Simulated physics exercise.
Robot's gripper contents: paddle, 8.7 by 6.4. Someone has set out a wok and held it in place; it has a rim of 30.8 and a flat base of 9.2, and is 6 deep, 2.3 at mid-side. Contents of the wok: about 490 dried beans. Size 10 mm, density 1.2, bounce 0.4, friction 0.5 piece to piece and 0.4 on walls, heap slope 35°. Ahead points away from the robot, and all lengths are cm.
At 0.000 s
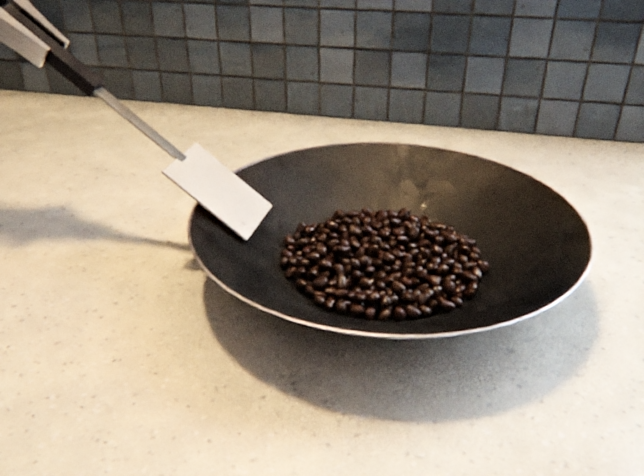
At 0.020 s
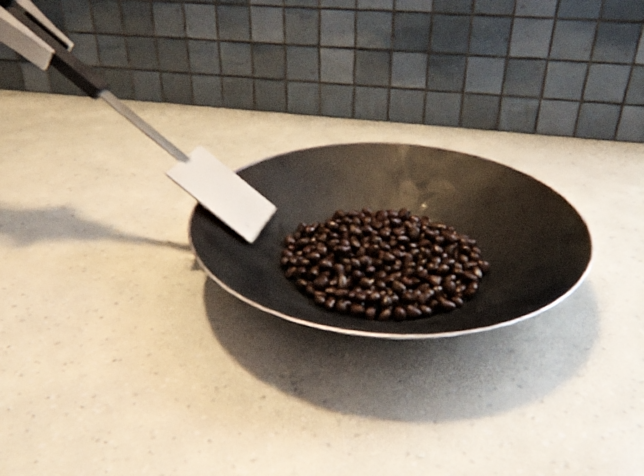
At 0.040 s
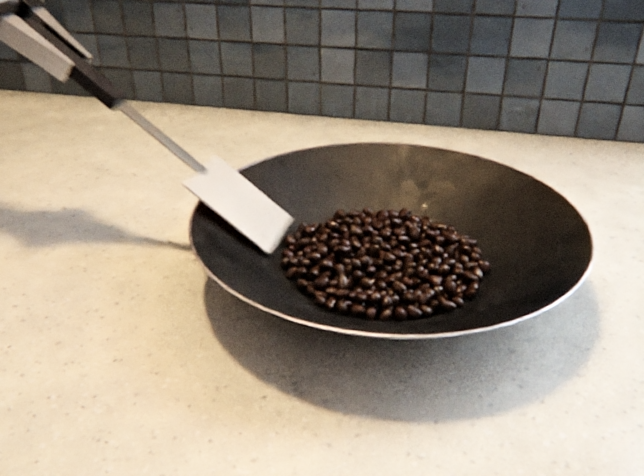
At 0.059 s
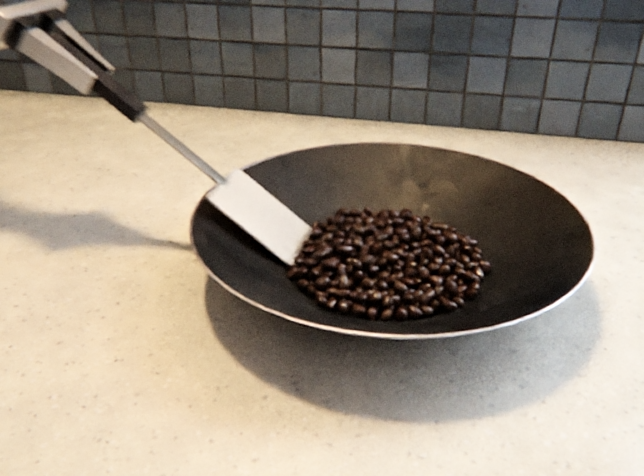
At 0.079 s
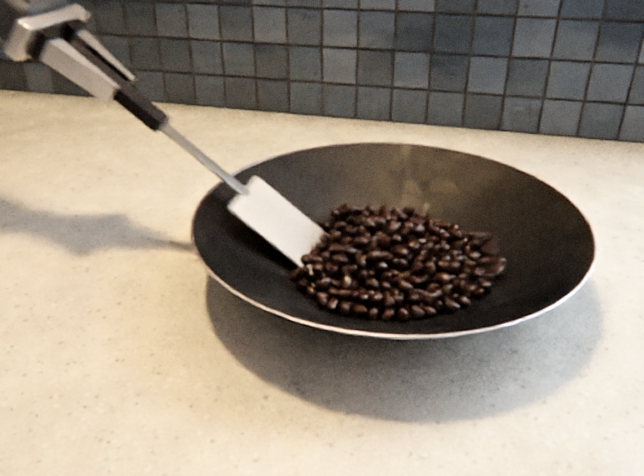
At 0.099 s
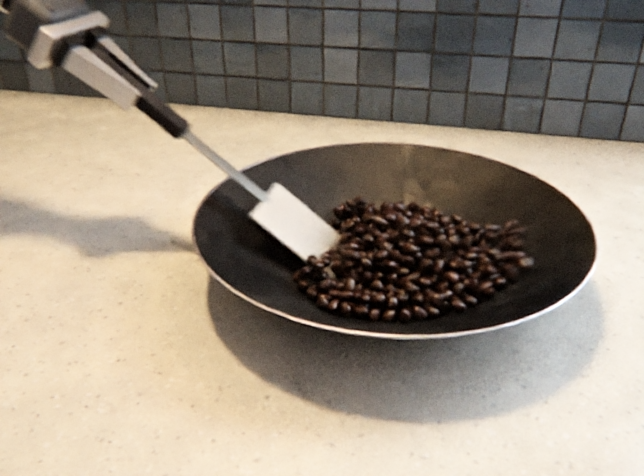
A wide black wok with a thin pale rim sits on a speckled cream countertop, seen from slightly above, with a wall of dark blue-grey square tiles behind it. A heap of glossy dark brown beans lies inside, and a robot gripper at upper left holds a flat, pale paddle. The paddle slides down the wok's left side and pushes the beans rightward, spreading the heap, while the camera stays still.
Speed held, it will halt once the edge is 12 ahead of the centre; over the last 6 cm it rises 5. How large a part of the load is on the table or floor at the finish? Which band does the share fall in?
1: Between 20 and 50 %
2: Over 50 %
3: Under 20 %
Between 20 and 50 %.
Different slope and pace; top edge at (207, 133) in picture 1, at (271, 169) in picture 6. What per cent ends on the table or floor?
15 %.
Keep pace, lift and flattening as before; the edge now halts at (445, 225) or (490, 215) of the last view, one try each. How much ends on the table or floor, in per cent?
About 5 and 10 per cent.
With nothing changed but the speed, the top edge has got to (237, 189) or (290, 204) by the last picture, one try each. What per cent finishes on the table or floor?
First try around 15 %, second try around 35 %.
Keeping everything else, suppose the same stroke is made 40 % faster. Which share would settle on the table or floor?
In that case some 45 per cent.
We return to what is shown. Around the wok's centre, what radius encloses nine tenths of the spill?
50 centimetres, give or take.
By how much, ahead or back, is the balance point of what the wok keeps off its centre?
About 3.5 centimetres ahead.
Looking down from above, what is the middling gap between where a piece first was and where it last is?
6 cm.
After 0.16 s, sloping 38°, highest piece 7 above the table; 488 in the wok.
After 0.22 s, sloping 38°, highest piece 7 above the table; 484 in the wok, 4 on the blade or in flight.
After 0.46 s, sloping 38°, highest piece 14 above the table; 350 in the wok, 93 on the table or floor, 45 on the blade or in flight.
After 1.51 s, sloping 38°, highest piece 5 above the table; 350 in the wok, 138 on the table or floor.
At rest, 350 in the wok, 138 on the table or floor. That is 28 % on the table or floor.
